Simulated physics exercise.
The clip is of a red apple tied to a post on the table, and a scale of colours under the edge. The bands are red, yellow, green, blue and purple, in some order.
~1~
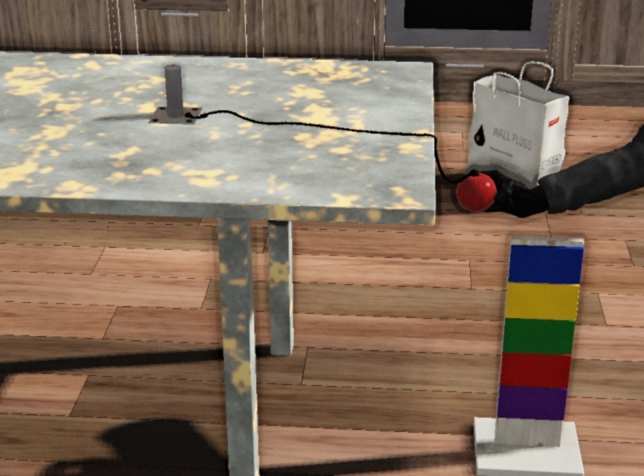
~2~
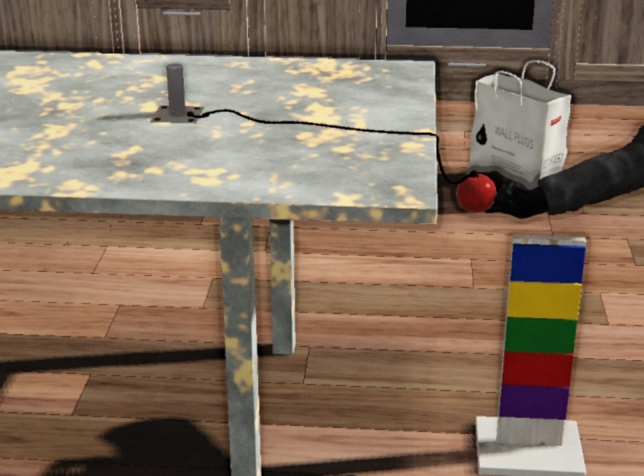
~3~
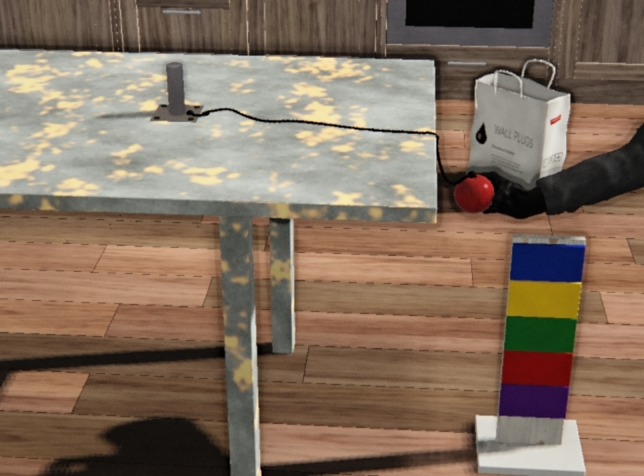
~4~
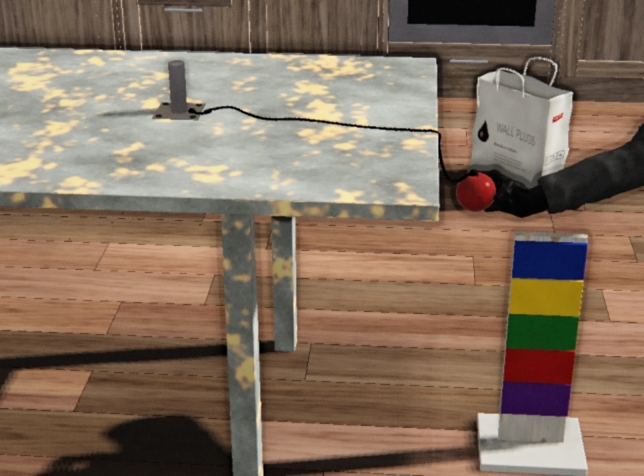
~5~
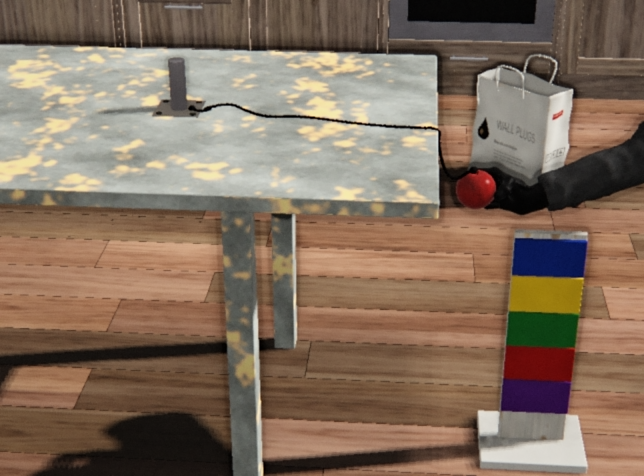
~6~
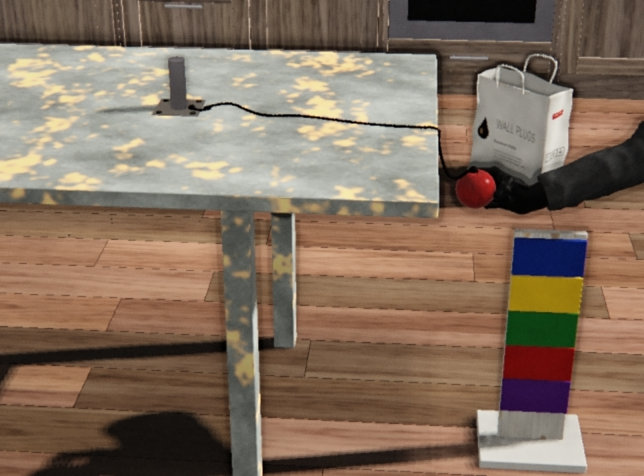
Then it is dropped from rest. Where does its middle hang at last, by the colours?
Its middle rests at the blue band.
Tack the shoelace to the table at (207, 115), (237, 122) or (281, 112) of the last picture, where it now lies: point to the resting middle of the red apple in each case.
Try by try, around (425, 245), (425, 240) and (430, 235).
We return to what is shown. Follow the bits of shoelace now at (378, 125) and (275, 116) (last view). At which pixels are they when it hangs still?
Near (416, 121) and (311, 114).
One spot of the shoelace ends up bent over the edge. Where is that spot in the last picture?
The one at (405, 127).
Early on, apple near (444, 234); level with blue.
Midway, apple near (427, 245); level with blue.
Near the end, apple near (415, 245); level with blue.
Finally, apple near (426, 249); level with blue. The blue one.
